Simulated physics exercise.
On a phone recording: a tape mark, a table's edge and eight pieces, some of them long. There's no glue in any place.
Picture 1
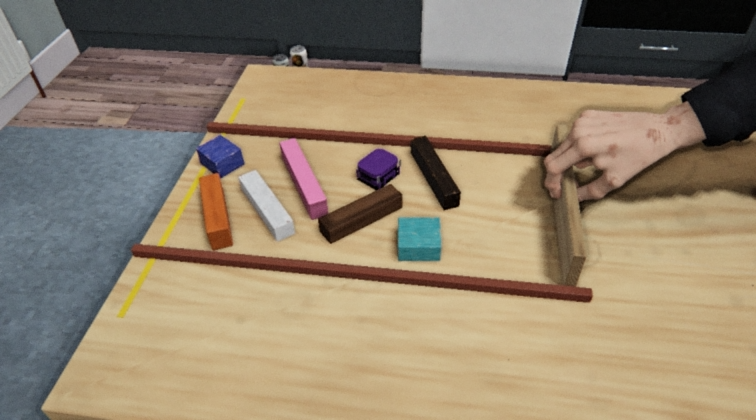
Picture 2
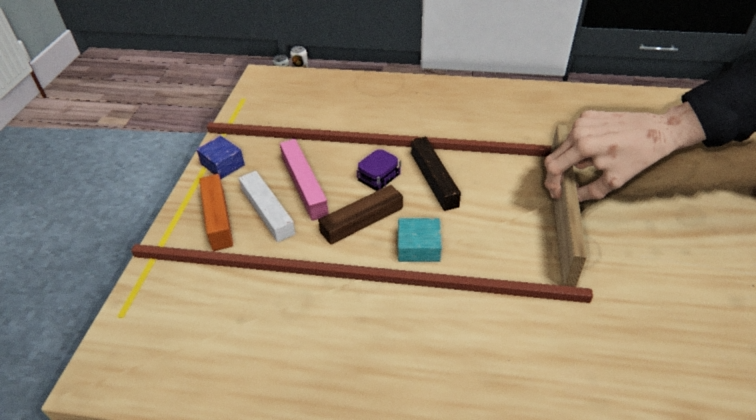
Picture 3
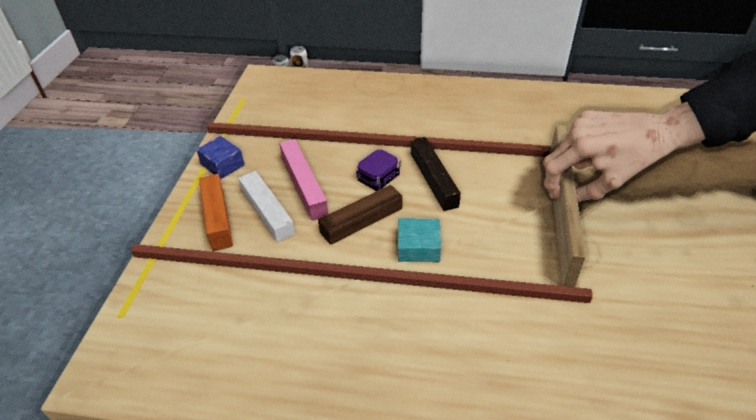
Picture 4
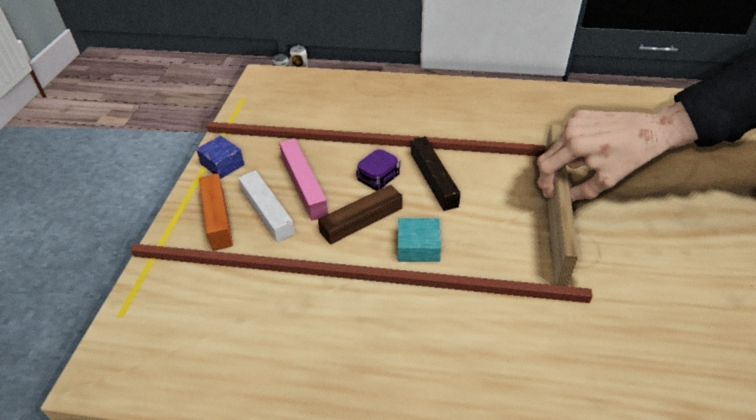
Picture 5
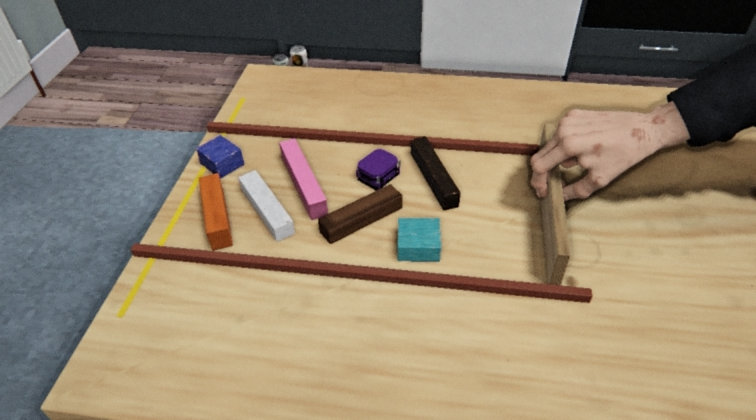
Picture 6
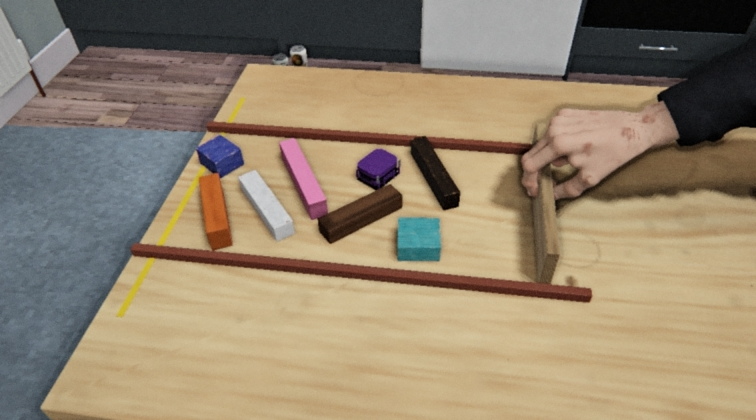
On a wooden table between two reddish-brown rails, a hand slides an upright wooden board slightly to the left, while the blue, orange, white, pink, brown, purple, black and teal pieces ahead of it stay still.
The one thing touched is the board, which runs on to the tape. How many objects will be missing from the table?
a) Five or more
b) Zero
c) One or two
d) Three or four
Five or more (a).
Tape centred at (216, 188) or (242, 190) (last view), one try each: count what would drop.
So that's 4 for the first and 3 for the second.
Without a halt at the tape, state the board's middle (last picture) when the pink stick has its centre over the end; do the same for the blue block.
Roughly at (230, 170) and roughly at (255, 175).
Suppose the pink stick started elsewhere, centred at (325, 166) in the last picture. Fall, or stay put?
If so, it ends up falling.
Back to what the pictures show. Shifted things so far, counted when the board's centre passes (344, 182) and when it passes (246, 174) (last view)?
That gives 6 for the first and 8 for the second.
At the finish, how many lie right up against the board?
Tally at the end: 2.
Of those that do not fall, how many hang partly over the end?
Overhanging: 1.
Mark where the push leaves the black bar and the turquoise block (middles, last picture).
Result: One about (199, 153), other about (152, 214).
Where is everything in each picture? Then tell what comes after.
Blue block (220, 156); orange stick (215, 210); white bar (266, 204); board (565, 200); tape (194, 186), in the first picture.
Orange stick (216, 211); black bar (434, 172), in the second picture.
White bar (266, 205); board (564, 200), in the third picture.
Blue block (220, 157); brown stick (361, 213), in the fourth picture.
Orange stick (215, 211); purple case (378, 170), in the fifth picture.
Blue block (220, 156); orange stick (215, 210); white bar (266, 204); board (542, 198); tape (194, 186), in the sixth picture.
A little later, none off yet; blue block at rest near (220, 156); orange stick at rest near (215, 210); white bar at rest near (266, 204).
Next, none off yet; blue block at rest near (220, 156); orange stick shifted a little near (181, 211); white bar shifted about its own width near (203, 206).
When it is over, the number that fall off is five or more; down, purple case, brown stick, pink stick, white bar, orange stick and blue block.
